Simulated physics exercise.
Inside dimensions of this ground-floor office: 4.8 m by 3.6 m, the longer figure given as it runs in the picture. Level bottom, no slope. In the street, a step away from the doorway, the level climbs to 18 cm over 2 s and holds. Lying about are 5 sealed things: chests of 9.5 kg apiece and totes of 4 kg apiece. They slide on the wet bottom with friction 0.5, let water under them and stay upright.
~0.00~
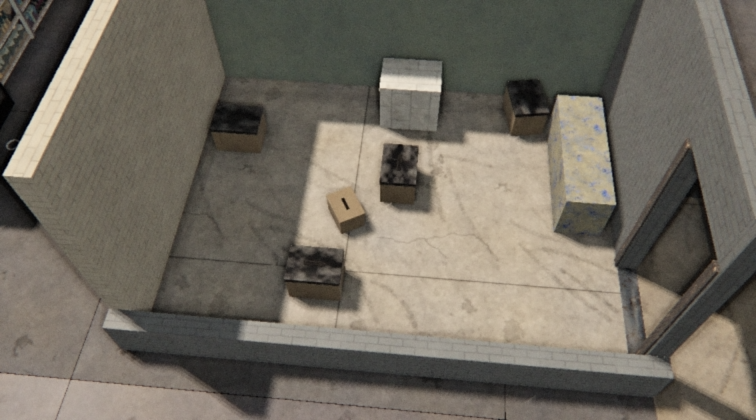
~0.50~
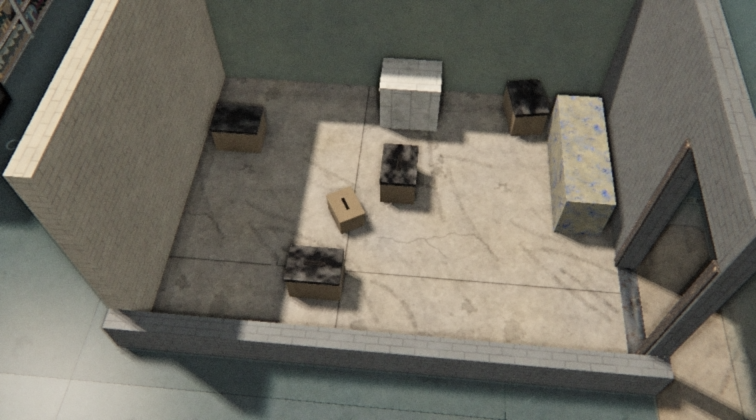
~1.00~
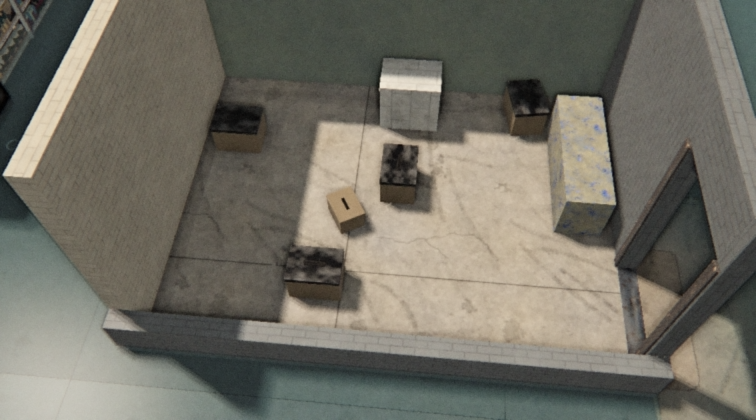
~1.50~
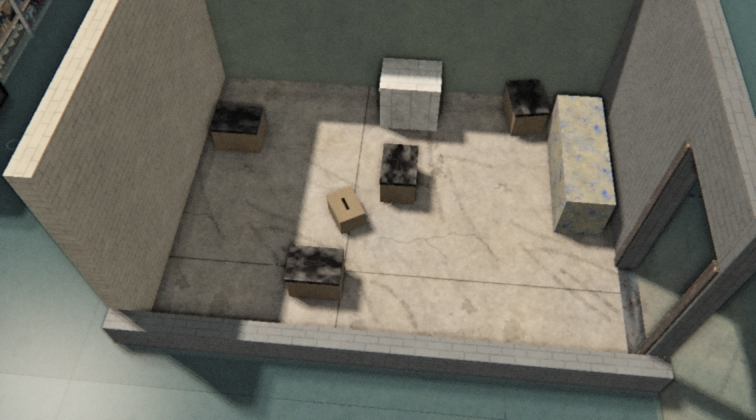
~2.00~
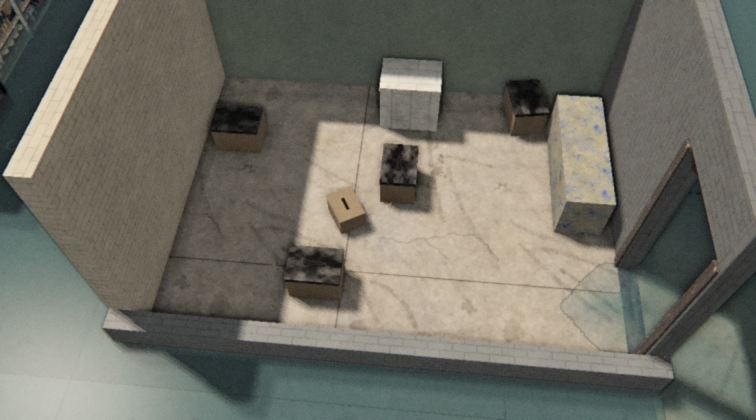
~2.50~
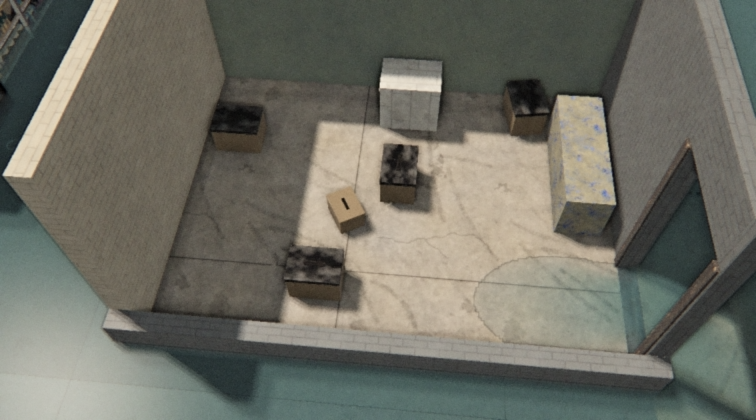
A roofless ground-floor office with pale walls is seen from a fixed, high angle, its doorway at the right. Dark-topped brown boxes stand around the stone floor near a small tan box, with a white cabinet at the back and a speckled yellow-and-blue one at right. Blue-green water covers the ground outside, then slips through the doorway and spreads in a thin, rounded sheet, while everything inside stays still.
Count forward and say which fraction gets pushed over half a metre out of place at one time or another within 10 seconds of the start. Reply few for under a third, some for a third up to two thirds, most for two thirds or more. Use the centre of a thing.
Most.
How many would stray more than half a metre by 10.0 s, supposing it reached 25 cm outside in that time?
Then it comes to 4.
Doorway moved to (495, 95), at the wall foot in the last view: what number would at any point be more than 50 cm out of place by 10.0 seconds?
2.
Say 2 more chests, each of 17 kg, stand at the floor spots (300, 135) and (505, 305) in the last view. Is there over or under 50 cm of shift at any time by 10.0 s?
Order as asked: Not as far and farther.
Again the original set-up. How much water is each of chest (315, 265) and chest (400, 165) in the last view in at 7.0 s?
About 8 and 3 cm.
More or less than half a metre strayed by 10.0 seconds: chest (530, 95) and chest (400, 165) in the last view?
The first is within the limit and the second is beyond the limit.
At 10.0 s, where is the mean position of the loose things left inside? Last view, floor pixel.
They're centred close to (327, 114).
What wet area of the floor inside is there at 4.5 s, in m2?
My estimate is roughly 9.0 m2.
After 3.5 s 0 of 5 are over 50 cm from their spots; 0 afloat.
After 4.5 s 0 of 5 are over 50 cm from their spots; 0 afloat.
After 7.0 s 2 of 5 are over 50 cm from their spots; 2 afloat.
After 10.0 s 4 of 5 are over 50 cm from their spots, and 4 have been at some point; 4 afloat.
